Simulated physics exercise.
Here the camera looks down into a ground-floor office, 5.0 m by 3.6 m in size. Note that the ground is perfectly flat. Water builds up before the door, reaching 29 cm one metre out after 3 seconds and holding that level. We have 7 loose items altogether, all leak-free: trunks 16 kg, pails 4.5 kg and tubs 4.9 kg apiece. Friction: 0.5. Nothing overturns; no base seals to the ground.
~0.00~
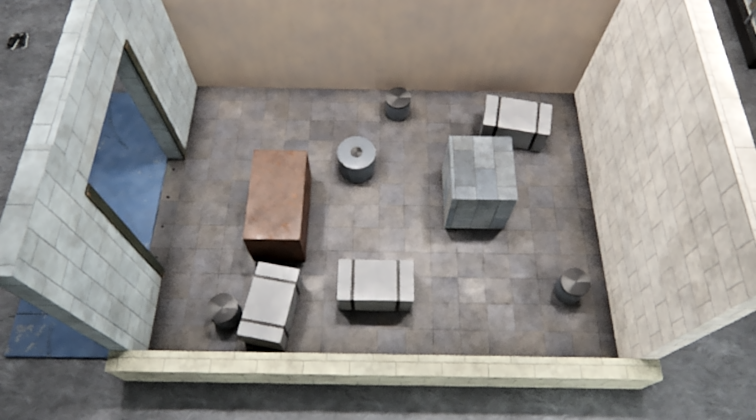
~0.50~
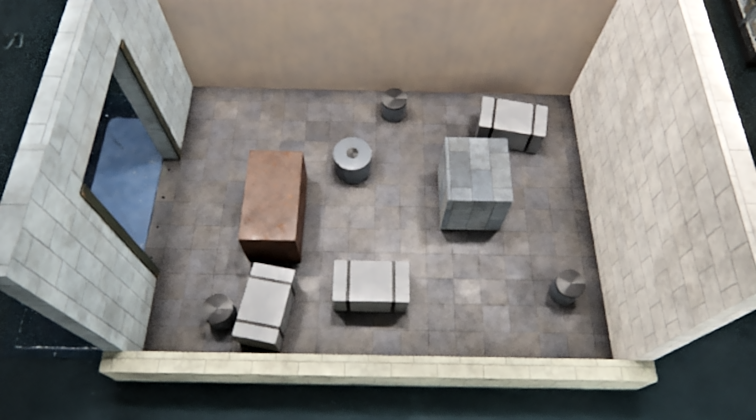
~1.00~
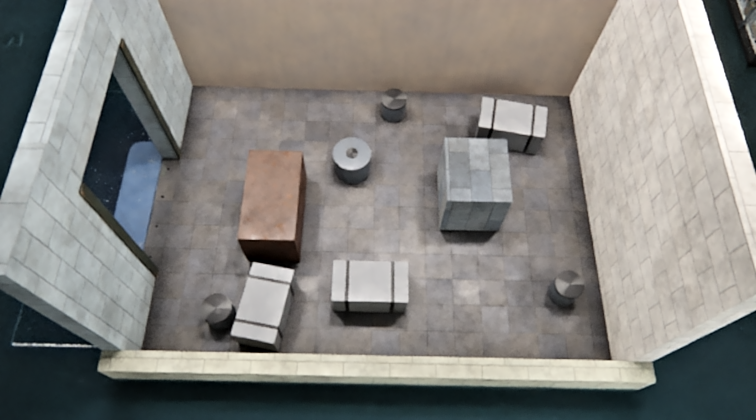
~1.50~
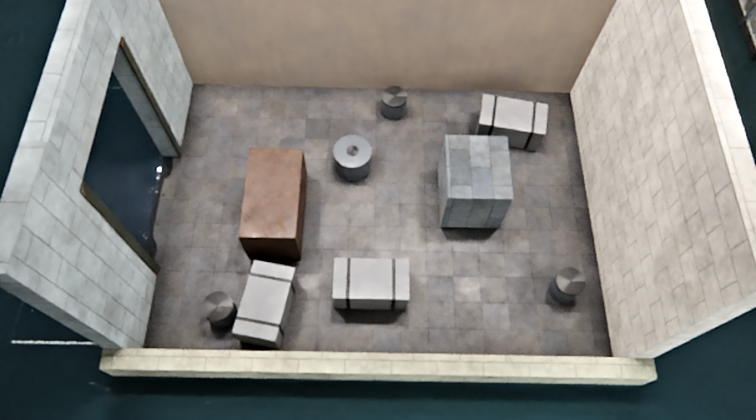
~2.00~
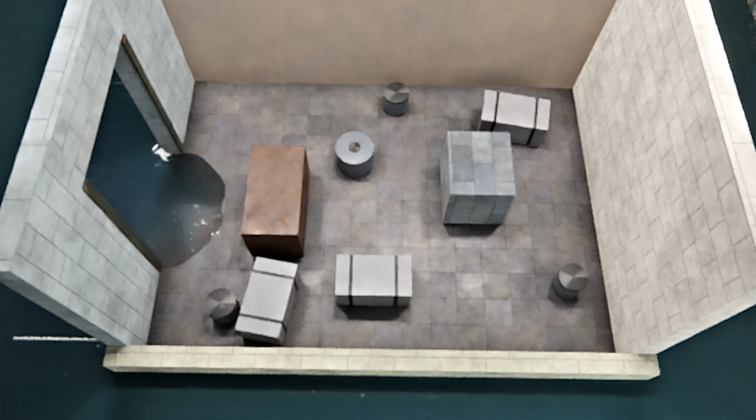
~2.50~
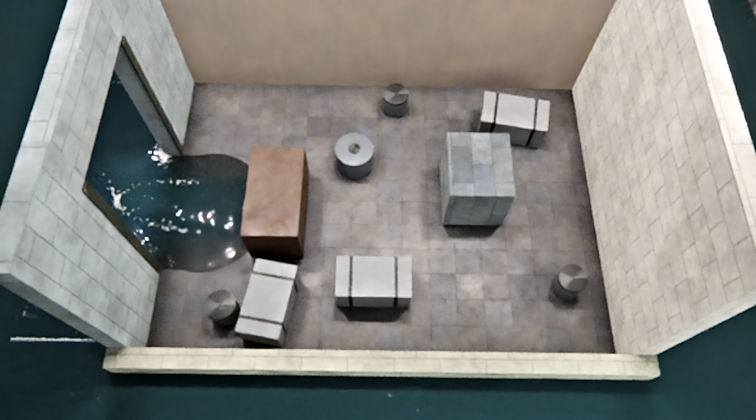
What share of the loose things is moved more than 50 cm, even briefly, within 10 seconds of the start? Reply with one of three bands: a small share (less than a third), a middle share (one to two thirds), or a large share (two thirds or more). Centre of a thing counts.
A large share, two thirds or more.
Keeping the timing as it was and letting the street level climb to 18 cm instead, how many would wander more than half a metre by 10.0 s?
Count: 4.
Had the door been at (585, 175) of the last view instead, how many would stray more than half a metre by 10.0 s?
Count: 6.
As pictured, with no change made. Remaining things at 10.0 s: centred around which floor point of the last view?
The centre is close to (431, 236).
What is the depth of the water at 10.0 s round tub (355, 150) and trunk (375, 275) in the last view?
Depth approx. 5 cm / 6 cm.
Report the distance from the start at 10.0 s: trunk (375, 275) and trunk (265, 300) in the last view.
They've ended up 100 cm and 250 cm away, in that order.
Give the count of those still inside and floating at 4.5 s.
My tally comes to 0.
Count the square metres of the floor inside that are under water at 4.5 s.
I'd put it close to 7.5 m2.
After 3.5 s 0 of 7 are over 50 cm from their spots; 0 afloat.
After 4.5 s 2 of 7 are over 50 cm from their spots; 0 afloat.
After 7.0 s 4 of 7 are over 50 cm from their spots; 3 afloat.
After 10.0 s 4 of 7 are over 50 cm from their spots, and 5 have been at some point; 7 afloat.
